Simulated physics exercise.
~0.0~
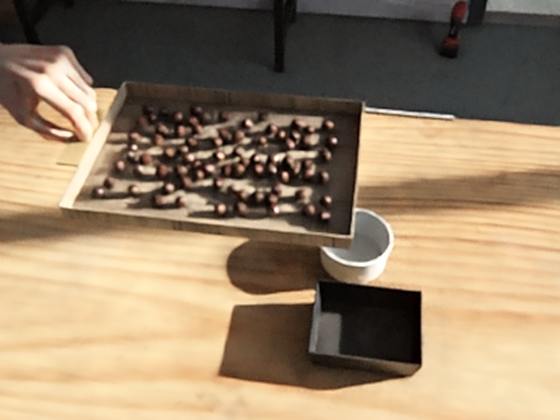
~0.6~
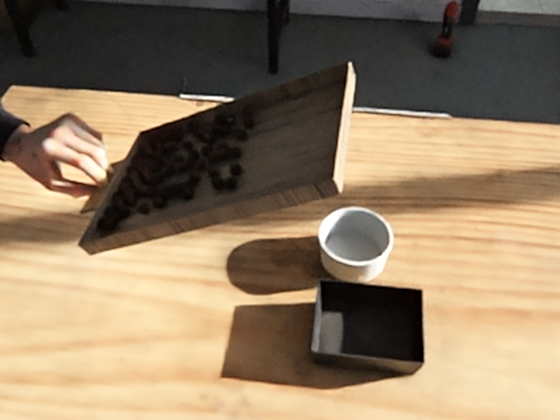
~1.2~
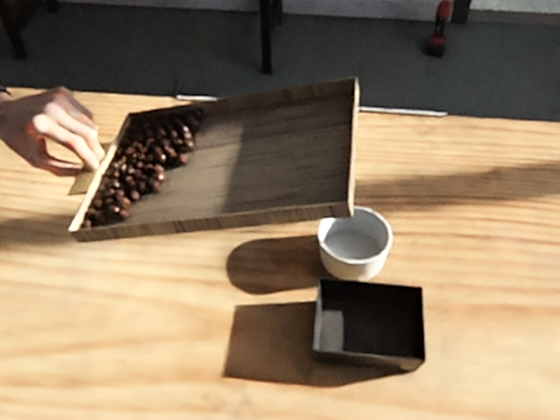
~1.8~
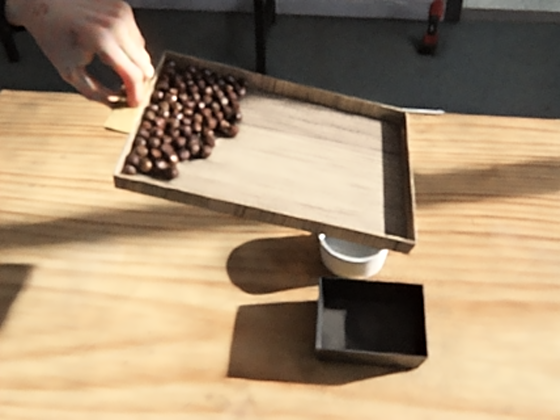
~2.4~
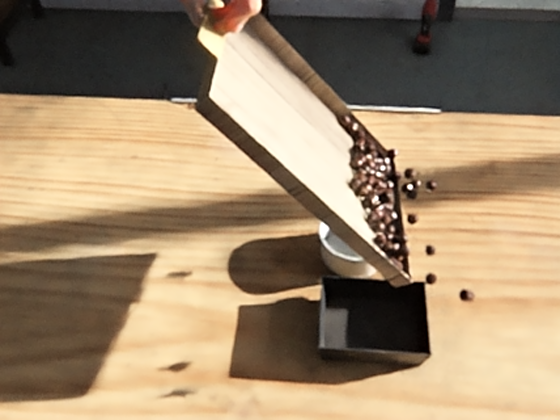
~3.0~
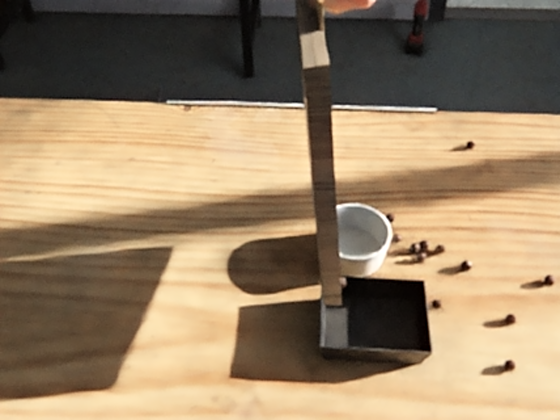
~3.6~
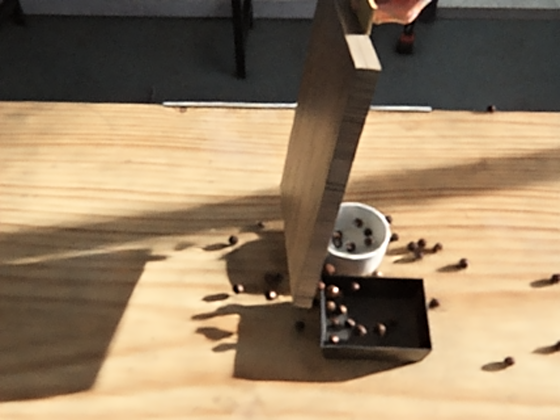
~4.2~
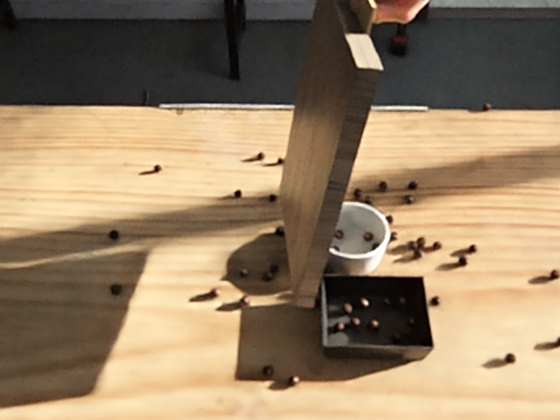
At first, a hand holds a wooden tray of dark chocolate balls spread out above a table, near a white dish and a black tin. The tray tips down to the left, and the balls gather along that side, staying there as the slope eases. Then the hand lifts the left side, and the tray shifts right and tilts the other way. The balls slide to the right edge and begin spilling over it. The tray swings past upright and is held there, with a few balls in the dish and tin and many scattered across the table.
